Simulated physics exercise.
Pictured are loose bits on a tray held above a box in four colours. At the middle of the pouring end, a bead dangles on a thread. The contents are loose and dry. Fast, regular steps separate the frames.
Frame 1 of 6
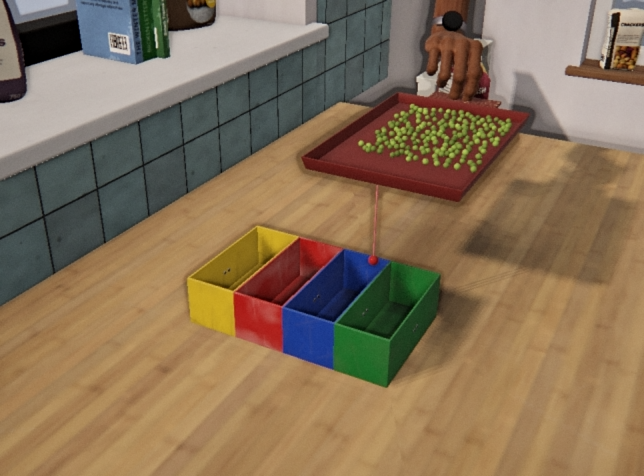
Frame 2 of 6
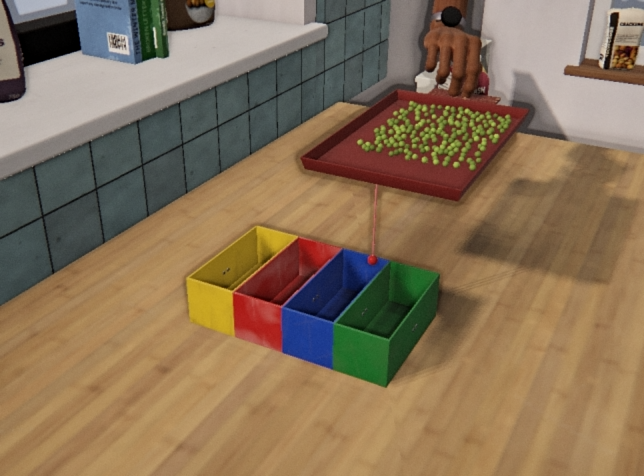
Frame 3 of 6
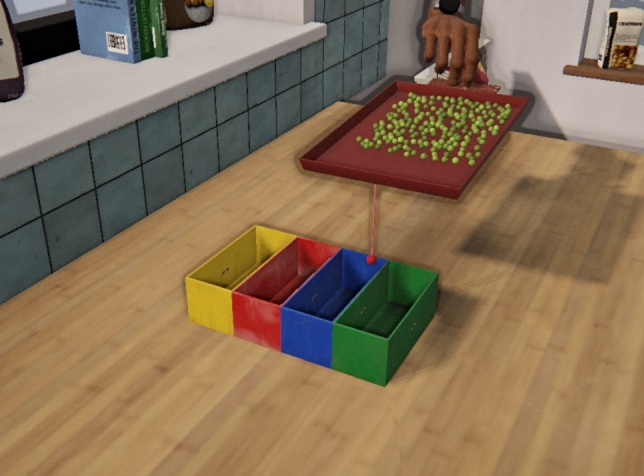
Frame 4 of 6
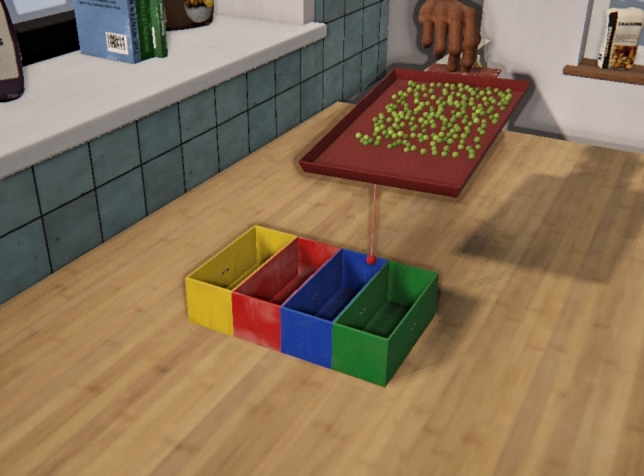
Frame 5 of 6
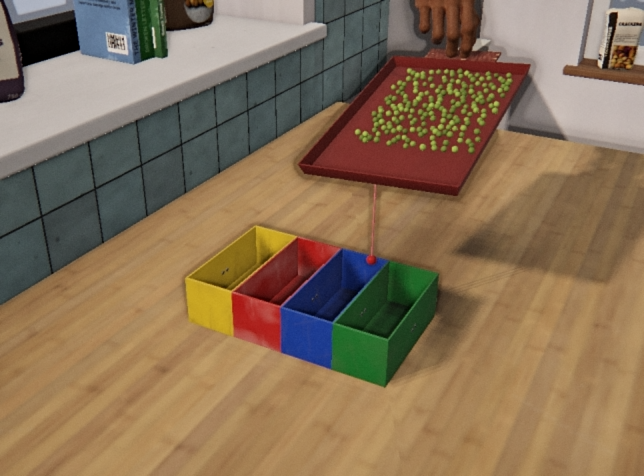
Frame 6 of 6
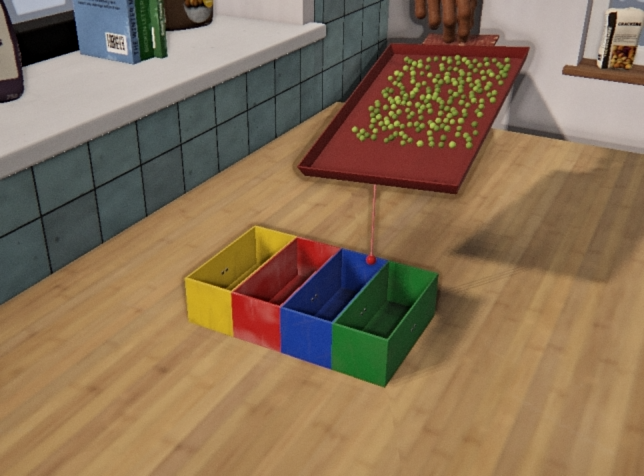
A dark red tray of dried green peas tilted steadily as a hand at its back raised the far side, above a box with yellow, red, blue and green sections, while the peas stayed on it.
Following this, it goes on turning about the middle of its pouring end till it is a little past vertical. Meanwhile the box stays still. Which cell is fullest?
The red cell.
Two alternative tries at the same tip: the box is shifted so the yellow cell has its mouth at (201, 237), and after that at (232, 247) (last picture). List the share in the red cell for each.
You'd get 0 in a hundred first and 30 in a hundred after that.
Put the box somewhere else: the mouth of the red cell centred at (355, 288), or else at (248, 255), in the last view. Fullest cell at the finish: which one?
First place: The yellow one; second place: Blue.
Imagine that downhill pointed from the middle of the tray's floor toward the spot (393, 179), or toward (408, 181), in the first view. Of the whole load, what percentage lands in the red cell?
Lab note: Try one about 10 %, try two about 0 %.
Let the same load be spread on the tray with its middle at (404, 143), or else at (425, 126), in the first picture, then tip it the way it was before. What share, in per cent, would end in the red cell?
First case: Some 70 %; second case: Some 70 %.
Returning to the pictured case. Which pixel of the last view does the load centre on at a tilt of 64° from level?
Somewhere around pixel (323, 185) in the last picture.
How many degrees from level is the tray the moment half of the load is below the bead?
Close to 80 degrees, I reckon.
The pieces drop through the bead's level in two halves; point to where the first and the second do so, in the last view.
(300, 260) first, (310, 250) later.
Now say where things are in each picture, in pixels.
In the first picture, corners of the pouring end near (306, 156) and (460, 189), level; middle of the load near (440, 134), dried peas; bead on its thread near (374, 260); yellow cell near (212, 303); red cell near (258, 318); blue cell near (308, 334); green cell near (361, 351).
In the second picture, corners of the pouring end near (305, 157) and (459, 188), level; middle of the load near (439, 132).
In the third picture, corners of the pouring end near (304, 158) and (458, 187), tipped barely, lowest at the left corner; middle of the load near (438, 125).
In the fourth picture, corners of the pouring end near (303, 160) and (457, 185), tipped a little, lowest at the left corner; middle of the load near (438, 116).
In the fifth picture, corners of the pouring end near (303, 163) and (456, 184), tipped a little, lowest at the left corner; middle of the load near (437, 106).
In the sixth picture, corners of the pouring end near (302, 165) and (455, 183), tipped clearly, lowest at the left corner; middle of the load near (435, 98); yellow cell near (210, 303); red cell near (256, 318); blue cell near (306, 334); green cell near (359, 351).
Shortly afterwards, tray tipped steeply; near half on the tray; near a quarter in the red cell; a little in the blue cell; only a few in the yellow cell; only a few in the green cell; a little falling or outside the box.
Next, tray tipped past a quarter turn; a little on the tray; near half in the red cell; near a quarter in the blue cell; only a few in the yellow cell; only a few in the green cell; near a quarter falling or outside the box.
Some moments later, tray tipped past a quarter turn; near two thirds in the red cell; near a third in the blue cell; only a few in the yellow cell; only a few in the green cell; only a few falling or outside the box.
In the end, tray tipped past a quarter turn; near two thirds in the red cell; near a third in the blue cell; only a few in the yellow cell; only a few in the green cell; only a few outside the box.
